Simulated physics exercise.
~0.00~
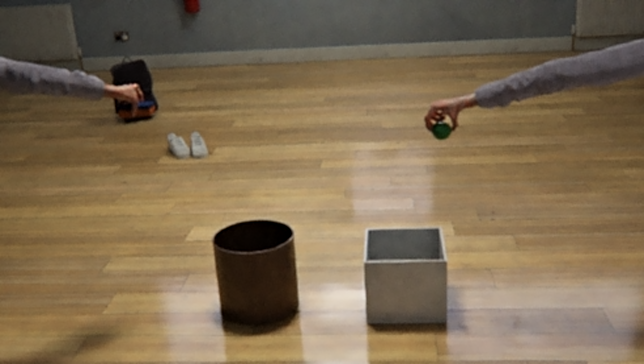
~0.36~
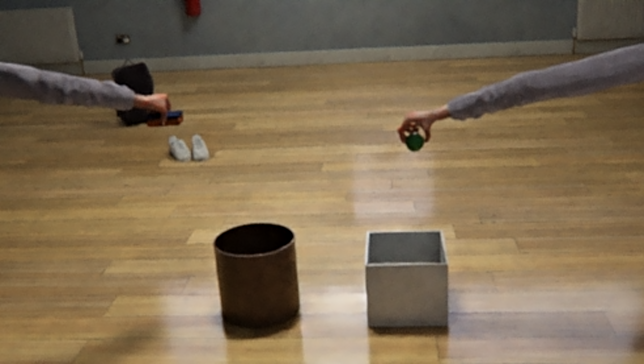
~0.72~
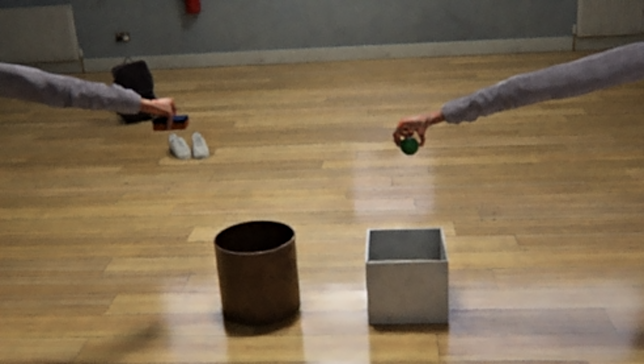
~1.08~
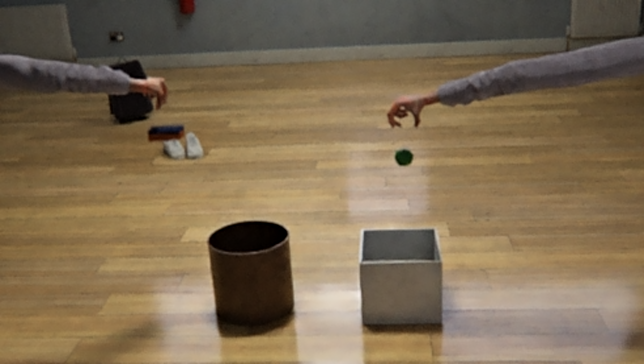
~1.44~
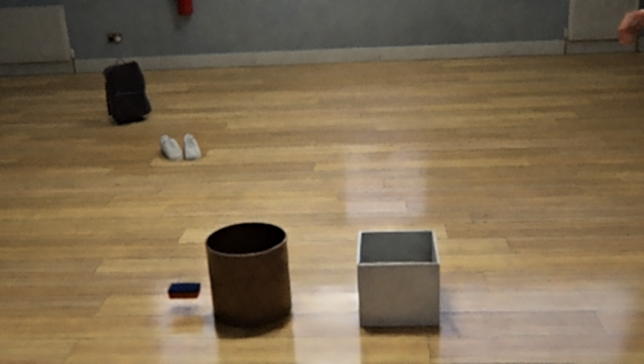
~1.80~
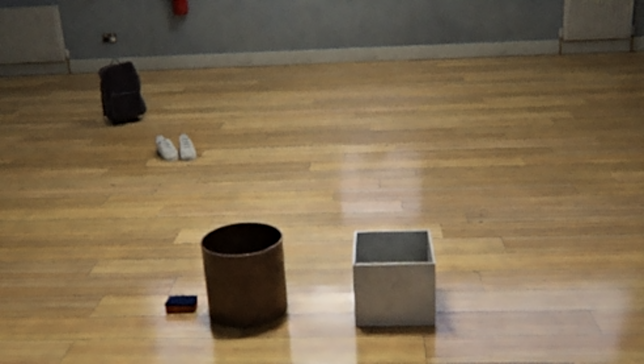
In this clip, two hands reach in from either side above a brown bucket and a square gray container, then release a small orange-and-dark block and a round green object. The green object drops out of sight into the gray container, while the block lands on the floor left of the bucket.
